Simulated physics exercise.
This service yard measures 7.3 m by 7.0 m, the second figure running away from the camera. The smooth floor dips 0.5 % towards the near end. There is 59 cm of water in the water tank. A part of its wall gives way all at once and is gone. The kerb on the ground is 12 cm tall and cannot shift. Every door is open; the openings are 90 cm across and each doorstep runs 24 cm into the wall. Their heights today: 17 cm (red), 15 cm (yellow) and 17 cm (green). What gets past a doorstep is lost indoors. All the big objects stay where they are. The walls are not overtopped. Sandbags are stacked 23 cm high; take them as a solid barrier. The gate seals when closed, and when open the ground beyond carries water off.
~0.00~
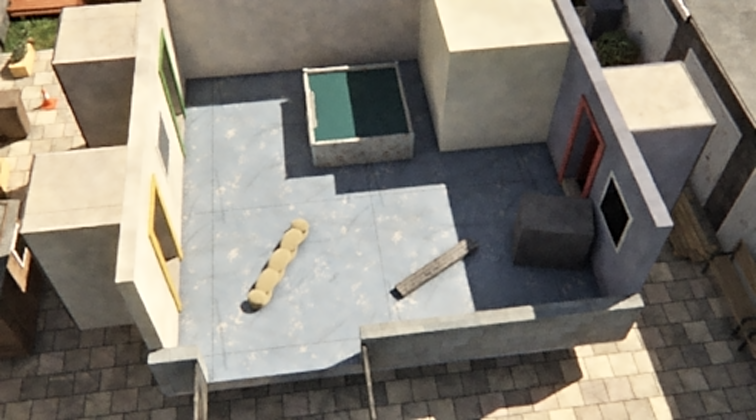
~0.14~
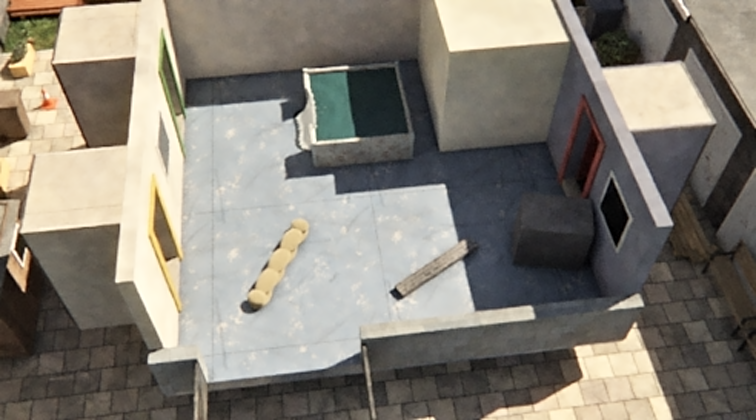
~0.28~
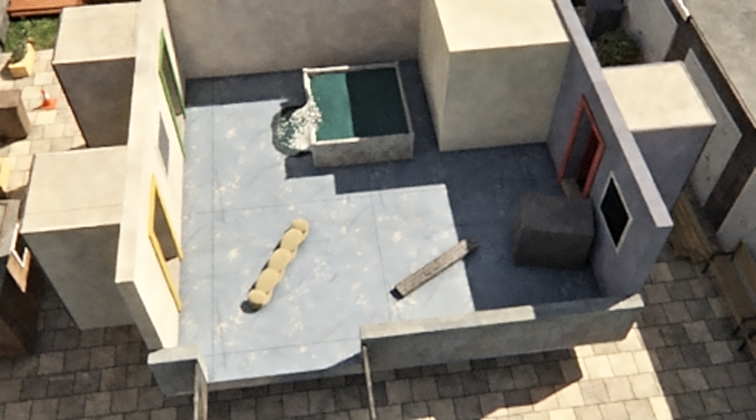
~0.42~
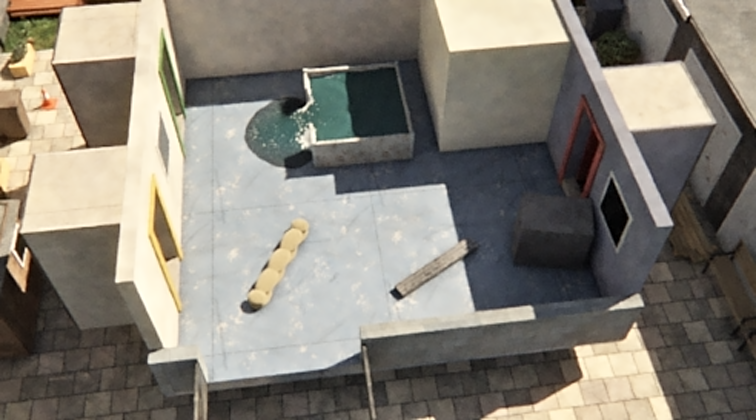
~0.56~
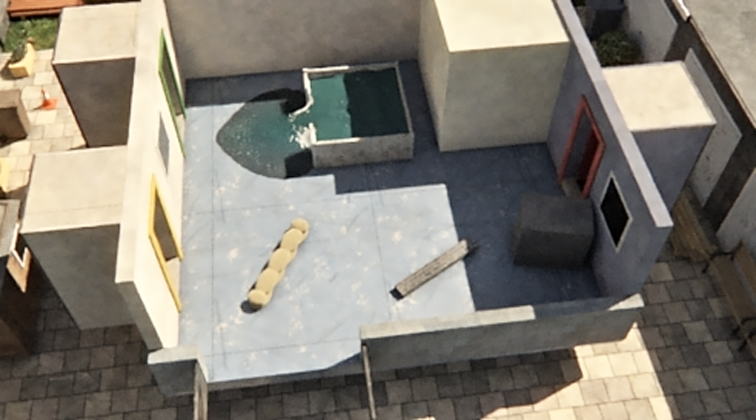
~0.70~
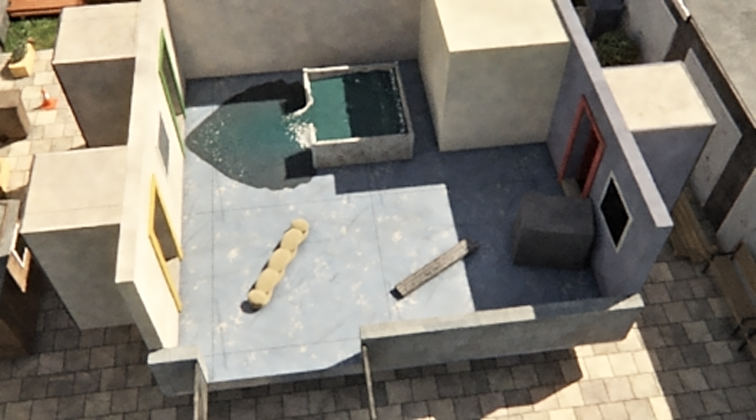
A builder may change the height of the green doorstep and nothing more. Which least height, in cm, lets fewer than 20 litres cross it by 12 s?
Close to 22 cm is just enough.
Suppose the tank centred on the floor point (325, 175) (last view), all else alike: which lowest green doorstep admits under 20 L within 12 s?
Some 12.5 cm.
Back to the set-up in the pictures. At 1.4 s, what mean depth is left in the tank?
Roughly 42 cm on average.
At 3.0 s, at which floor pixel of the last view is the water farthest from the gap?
Near (177, 372).
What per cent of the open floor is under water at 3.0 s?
Some 30 per cent of it.
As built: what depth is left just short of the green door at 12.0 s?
About 7.0 cm.
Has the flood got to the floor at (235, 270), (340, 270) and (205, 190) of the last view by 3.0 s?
In that order: Wet, still dry, flooded.
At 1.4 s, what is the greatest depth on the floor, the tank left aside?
Up to some 36 cm.
After 1.4 s water covers 20 % of the floor, deepest (36 cm) near (309, 133); 27 cm at the green door, 14 litres in over its 17 cm doorstep.
After 3.0 s water covers 30 % of the floor, deepest (24 cm) near (193, 137); 22 cm at the green door, 67 litres in over its 17 cm doorstep.
After 12.0 s water covers 70 % of the floor, deepest (9 cm) near (177, 372); 7 cm at the green door, 77 litres in over its 17 cm doorstep.
At the green door as built, the water arrived by 0.8 s and peaked near 28 cm at 1.6 s.
With a doorstep of 18 cm, 62 litres would have come in within the 12 s; with 24 cm, 10 litres. So under 20 litres takes about 22 cm.
